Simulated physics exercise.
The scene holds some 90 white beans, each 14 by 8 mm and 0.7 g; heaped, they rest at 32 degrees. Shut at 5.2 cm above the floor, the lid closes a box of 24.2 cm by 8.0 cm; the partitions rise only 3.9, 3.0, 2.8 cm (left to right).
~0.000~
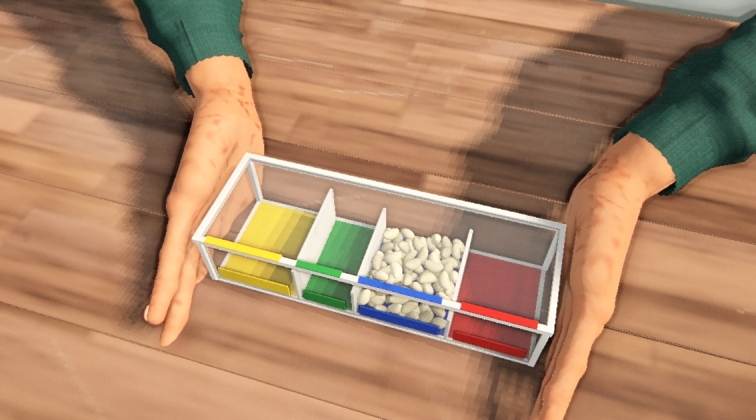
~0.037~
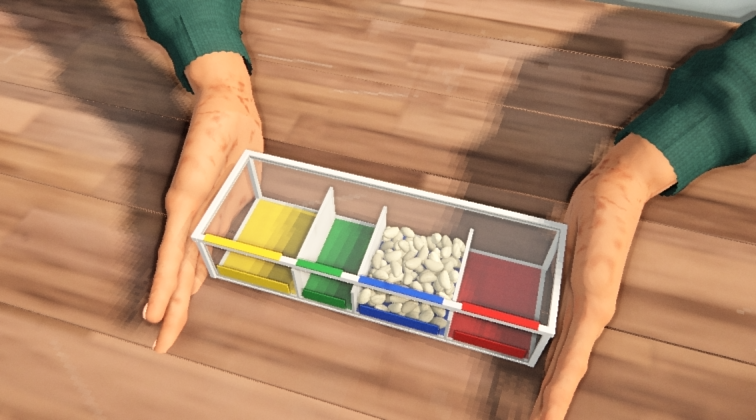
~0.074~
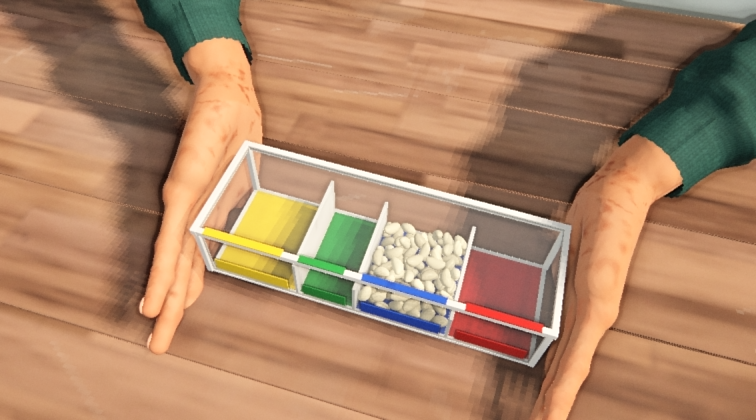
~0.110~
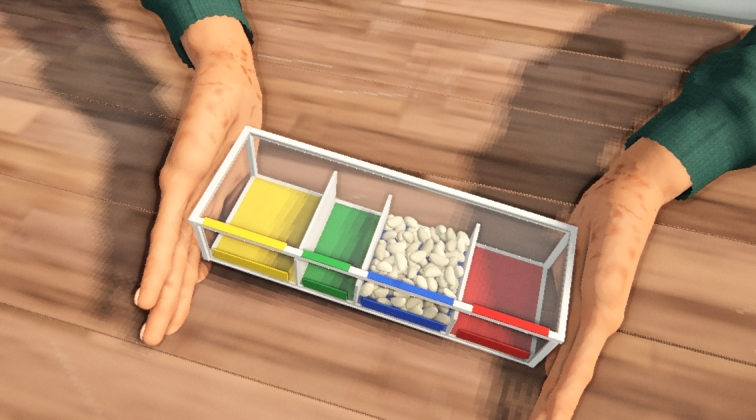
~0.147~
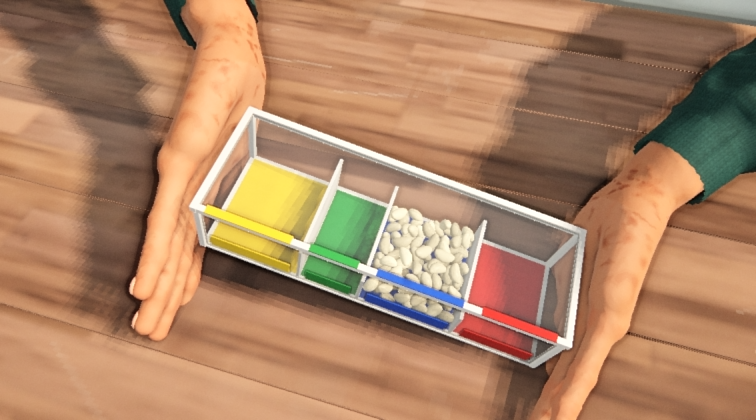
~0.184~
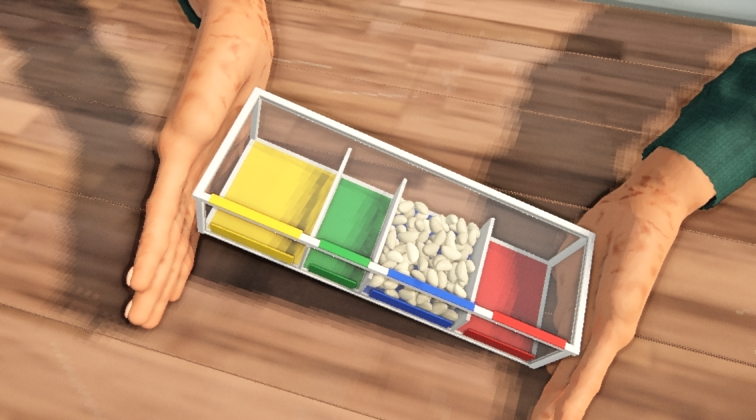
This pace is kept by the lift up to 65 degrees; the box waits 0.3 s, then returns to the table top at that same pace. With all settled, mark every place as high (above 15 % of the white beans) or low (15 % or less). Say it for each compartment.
Red compartment: High; blue compartment: High; green compartment: Low; yellow compartment: Low.
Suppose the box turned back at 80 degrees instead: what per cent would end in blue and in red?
Blue 40 %; red 60 %.
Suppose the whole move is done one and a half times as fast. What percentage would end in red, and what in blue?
In that case the red compartment would hold 20 per cent and the blue one 80 per cent.
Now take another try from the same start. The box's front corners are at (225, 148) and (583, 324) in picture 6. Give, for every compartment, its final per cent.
Each compartment ends like this: Red 25 per cent, blue 75 per cent, green 0 per cent, yellow 0 per cent.
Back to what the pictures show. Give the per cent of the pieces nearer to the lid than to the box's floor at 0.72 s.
I'd put it at some 10 percent.
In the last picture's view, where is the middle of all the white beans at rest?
Close to pixel (435, 290).
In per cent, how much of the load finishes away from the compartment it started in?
Estimate: Some 20 %.
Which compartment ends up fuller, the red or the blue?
More ends up in the blue one.
After 0.72 s, tilt 65 degrees; red 10 %, blue 90 %.
After 1.08 s, tilt 38 degrees; red 20 %, blue 80 %.
After 1.54 s, tilt 0 degrees; red 20 %, blue 80 %.
In the end, at 2.4 s, red 20 %, blue 80 %, green 0 %, yellow 0 %.
